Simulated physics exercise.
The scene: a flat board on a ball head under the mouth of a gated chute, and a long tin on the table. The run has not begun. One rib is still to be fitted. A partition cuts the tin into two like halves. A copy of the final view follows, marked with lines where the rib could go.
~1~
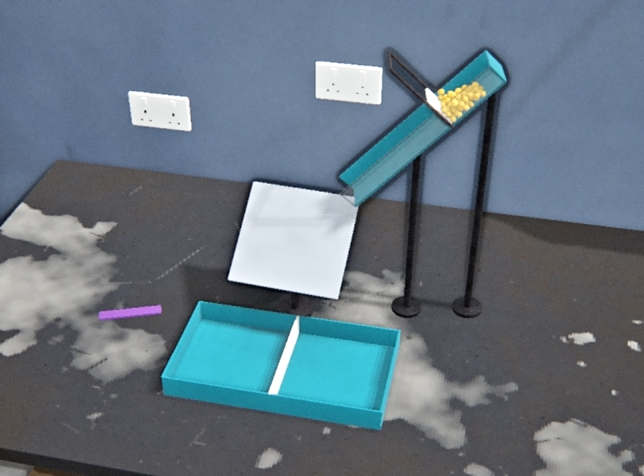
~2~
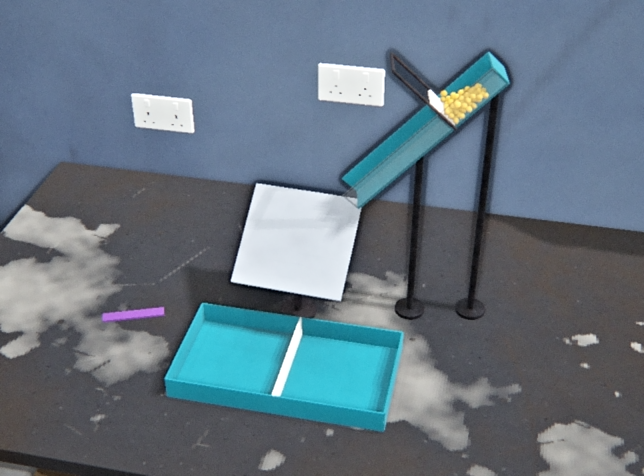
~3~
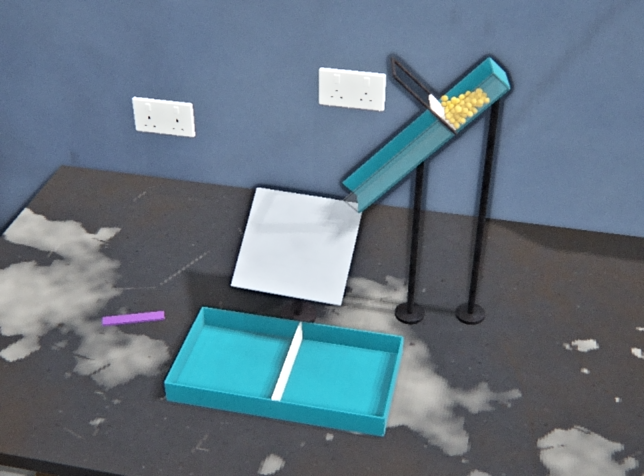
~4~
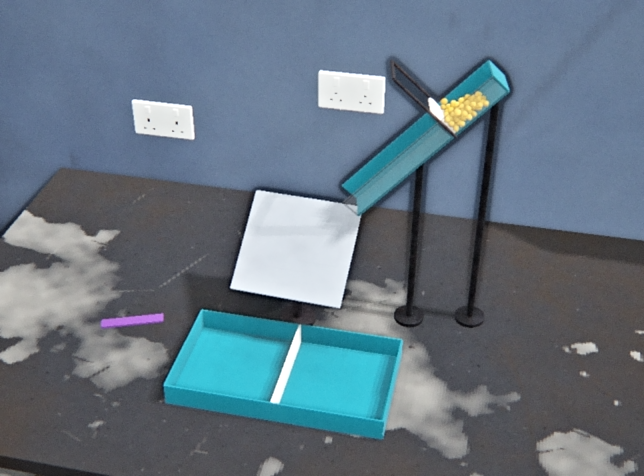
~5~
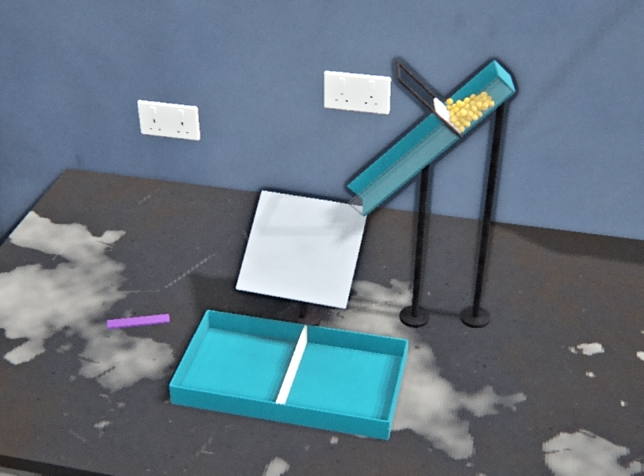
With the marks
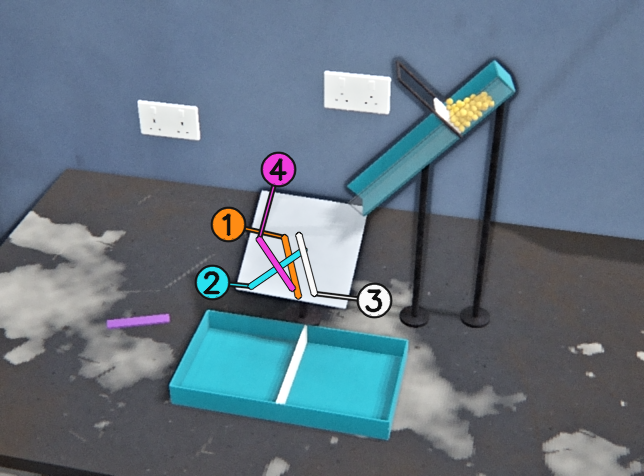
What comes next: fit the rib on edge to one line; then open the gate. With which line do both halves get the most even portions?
Go for 4.
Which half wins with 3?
More lands on the right.
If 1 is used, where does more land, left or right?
The right half.
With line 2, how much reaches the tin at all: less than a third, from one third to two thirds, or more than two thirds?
It is more than two thirds.
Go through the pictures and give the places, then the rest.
The first frame shows load behind the gate at (460, 99), puffed corn balls; lip of the chute at (355, 198), sloping fairly steeply.
The second frame shows middle of the board at (297, 240), tilted fairly steeply; middle of its low edge at (285, 291); of its high edge at (309, 191).
The third frame shows front corners of the tin at (165, 382) and (384, 418); front end of its middle wall at (272, 400); gate still shut at (434, 105).
The fourth frame shows middle of the load at (463, 108); lip at (358, 207).
The fifth frame shows middle of the load at (469, 108); lip at (363, 208).
On the marked copy, line 1 from (284, 237) to (298, 296); line 2 from (304, 249) to (251, 286); line 3 from (298, 235) to (314, 293); line 4 from (259, 239) to (292, 288).
With 1, of what is caught, a small part in the left half, most in the right.
With 2, of what is caught, nearly all in the left half, a small part in the right.
With 3, of what is caught, a small part in the left half, nearly all in the right.
With 4, of what is caught, about half in the left half, about half in the right.
